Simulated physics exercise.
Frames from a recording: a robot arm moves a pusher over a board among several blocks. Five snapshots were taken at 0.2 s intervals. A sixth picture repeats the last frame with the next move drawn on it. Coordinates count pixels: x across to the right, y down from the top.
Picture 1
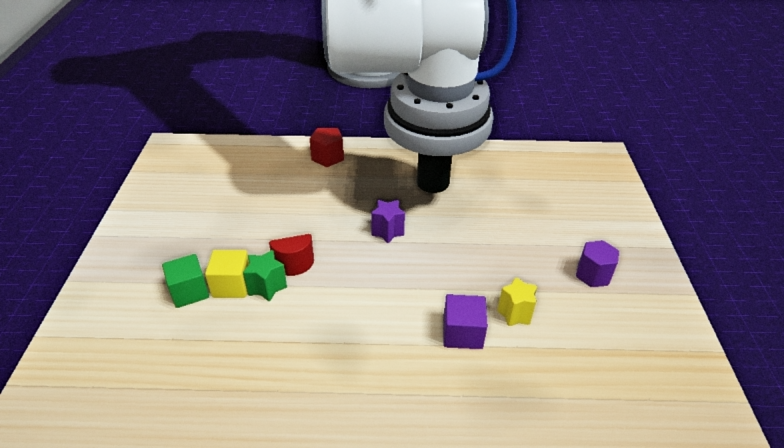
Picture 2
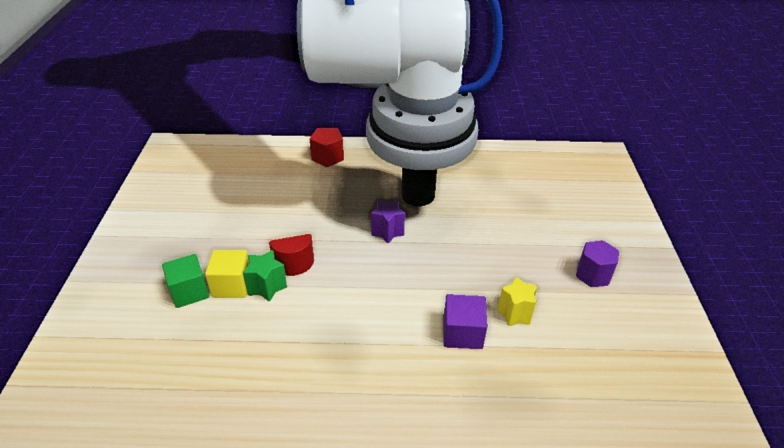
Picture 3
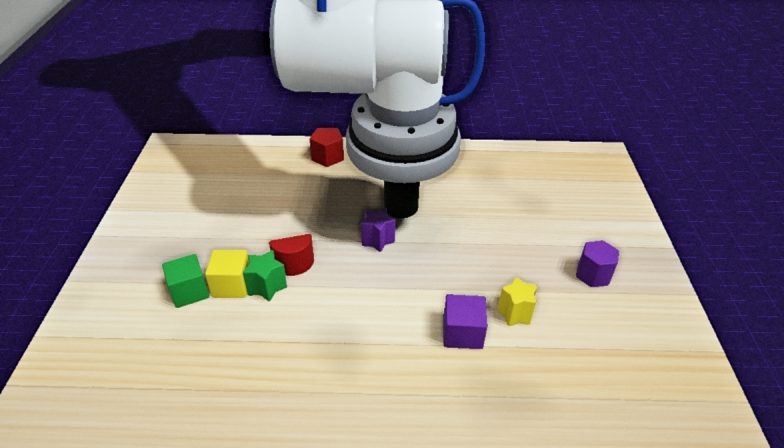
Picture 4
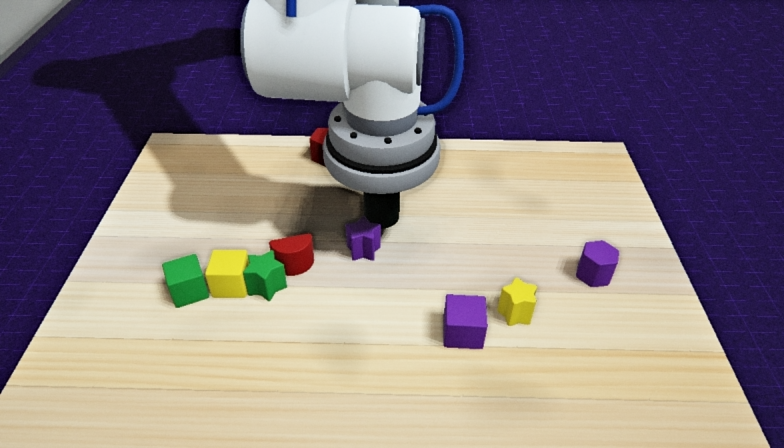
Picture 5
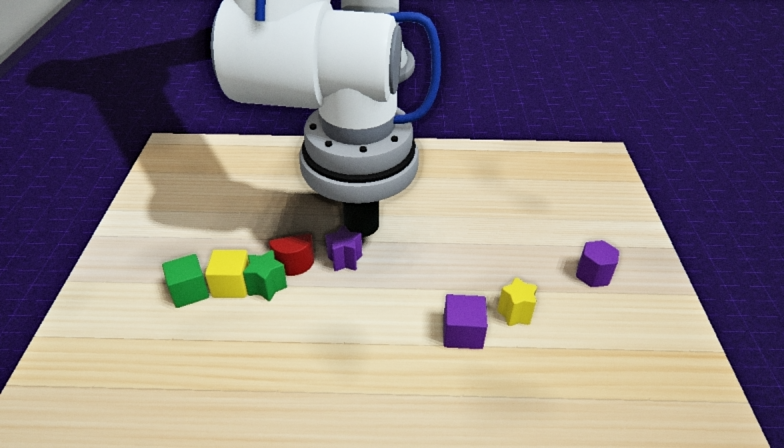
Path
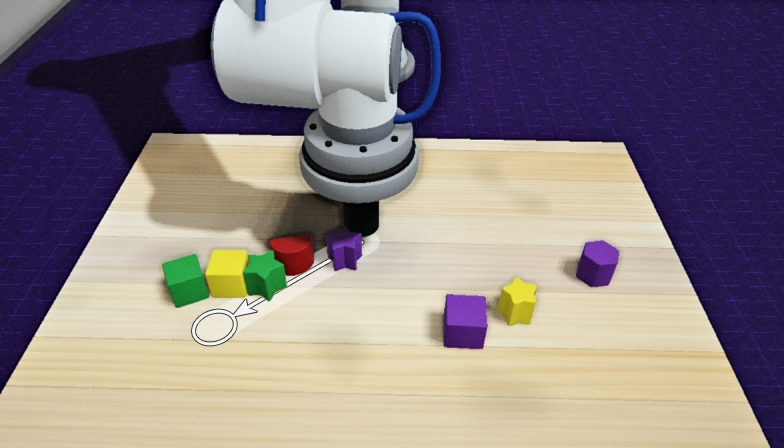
A white and grey robot arm with a black pusher tip reaches over a pale wooden board on a dark purple surface, seen from above at a fixed angle. Green and yellow blocks, a green star and a red half-round sit left, a red block behind, and purple and yellow pieces right. The arm sweeps left and nearer, nudging a purple star toward the red half-round.
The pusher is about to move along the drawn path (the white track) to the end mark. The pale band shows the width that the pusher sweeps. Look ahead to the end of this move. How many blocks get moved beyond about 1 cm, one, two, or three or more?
I think three or more will be displaced.
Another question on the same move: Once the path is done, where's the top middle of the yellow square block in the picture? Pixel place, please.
The answer is (139, 287).
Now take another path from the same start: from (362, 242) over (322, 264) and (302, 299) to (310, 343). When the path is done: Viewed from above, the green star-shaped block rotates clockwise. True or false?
False
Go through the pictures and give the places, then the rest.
The first frame shows tip of the pusher (433, 183), middles of tops, green square block (182, 268), yellow square block (226, 261), green star-shaped block (262, 263), red half-round block (291, 243), purple star-shaped block (388, 209).
The second frame shows pusher (418, 196), nothing pushed.
The third frame shows pusher (401, 208), purple star-shaped block (377, 217).
The fourth frame shows pusher (382, 217), purple star-shaped block (363, 227).
The fifth frame shows pusher (362, 225), green square block (182, 268), yellow square block (226, 261), green star-shaped block (262, 263), red half-round block (291, 243), purple star-shaped block (344, 237).
The line goes from (362, 242) directly to (215, 327).
The first path, step by step. One third of the way, pusher (315, 251); green square block (177, 270), turned 15° clockwise; yellow square block (214, 267); green star-shaped block (254, 264), turned 30° anticlockwise; red half-round block (273, 246), turned 20° clockwise; purple star-shaped block (299, 266).
Two thirds of the way, pusher (264, 279); green square block (151, 273), turned 30° clockwise; yellow square block (187, 275); green star-shaped block (227, 274), turned 40° anticlockwise; red half-round block (259, 245), turned 20° clockwise; purple star-shaped block (262, 299), turned 40° anticlockwise.
At the end, pusher (209, 310); green square block (119, 270), turned 65° clockwise; yellow square block (139, 287), turned 40° clockwise; green star-shaped block (173, 299), turned 25° anticlockwise; red half-round block (259, 245), turned 20° clockwise; purple star-shaped block (250, 311), turned 85° anticlockwise.
